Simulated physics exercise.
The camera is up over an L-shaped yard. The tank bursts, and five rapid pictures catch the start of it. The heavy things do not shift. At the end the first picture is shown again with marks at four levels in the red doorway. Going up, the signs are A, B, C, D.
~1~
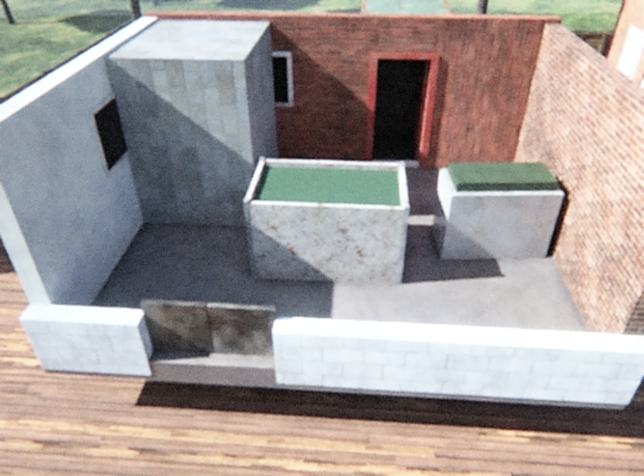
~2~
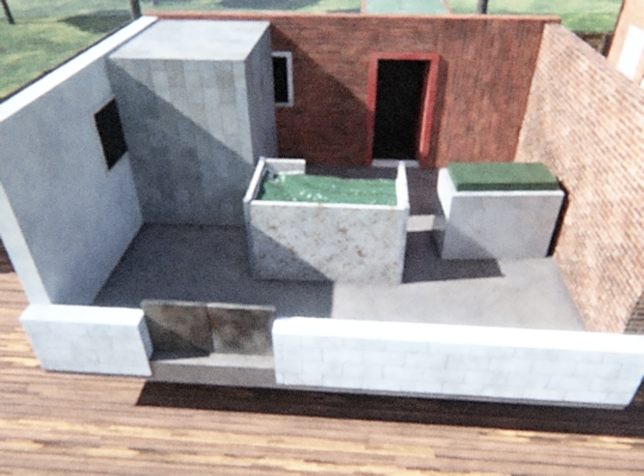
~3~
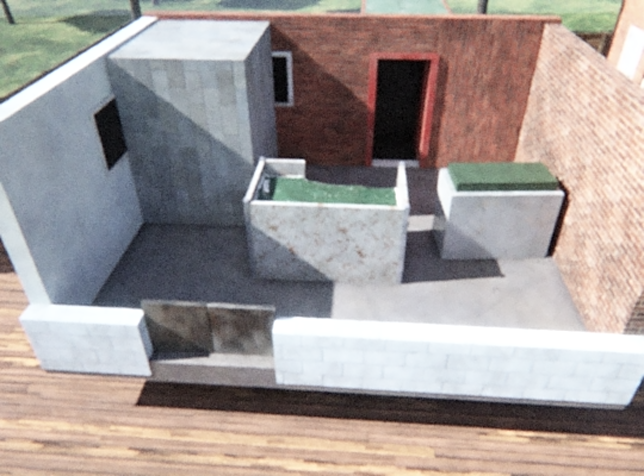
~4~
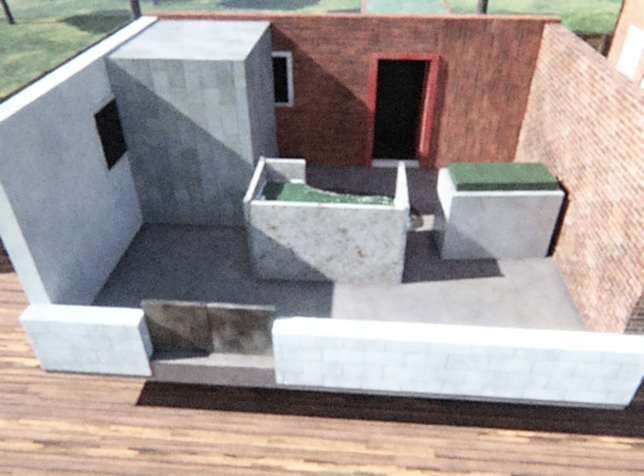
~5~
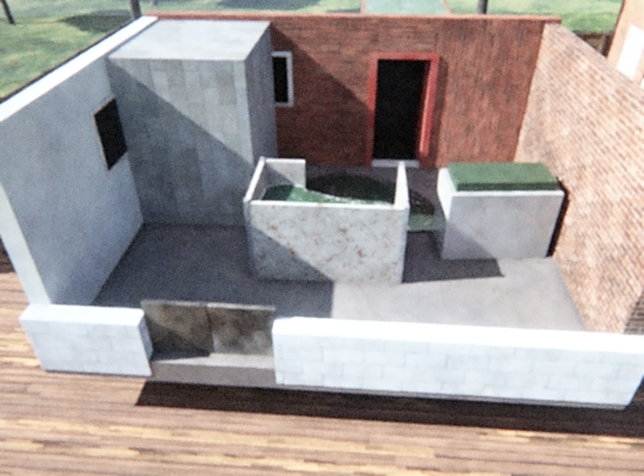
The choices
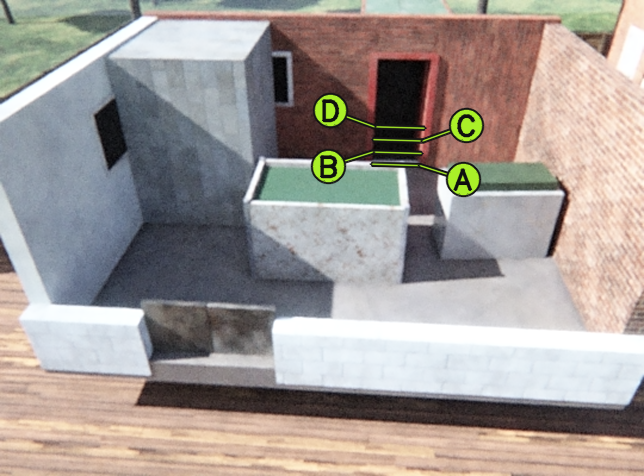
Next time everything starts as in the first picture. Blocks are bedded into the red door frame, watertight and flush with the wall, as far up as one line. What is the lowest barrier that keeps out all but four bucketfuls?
That is height C.
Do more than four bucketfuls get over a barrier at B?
Yes, it does.
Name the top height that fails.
It is B.
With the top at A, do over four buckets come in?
Yes.
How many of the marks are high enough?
Two of the four.
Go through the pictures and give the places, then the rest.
Water in the tank at rest, its middle at (329, 187); foot of the red doorway at (395, 167); shut gate at (209, 310).
Water covers 2 % of the ground, its front hidden from here.
Water covers 5 % of the ground, its front hidden from here.
Water covers 10 % of the ground, its front hidden from here.
Water covers 18 % of the ground and shows as far out as (342, 174).
On the marked copy, A at (395, 164); B at (397, 152); C at (398, 140); D at (399, 127); from the bottom up A, B, C, D.
With A, dozens of bucketfuls pour in.
With B, about 13 bucketfuls get in.
With C, a bucket or two gets in.
With D, nothing gets over.
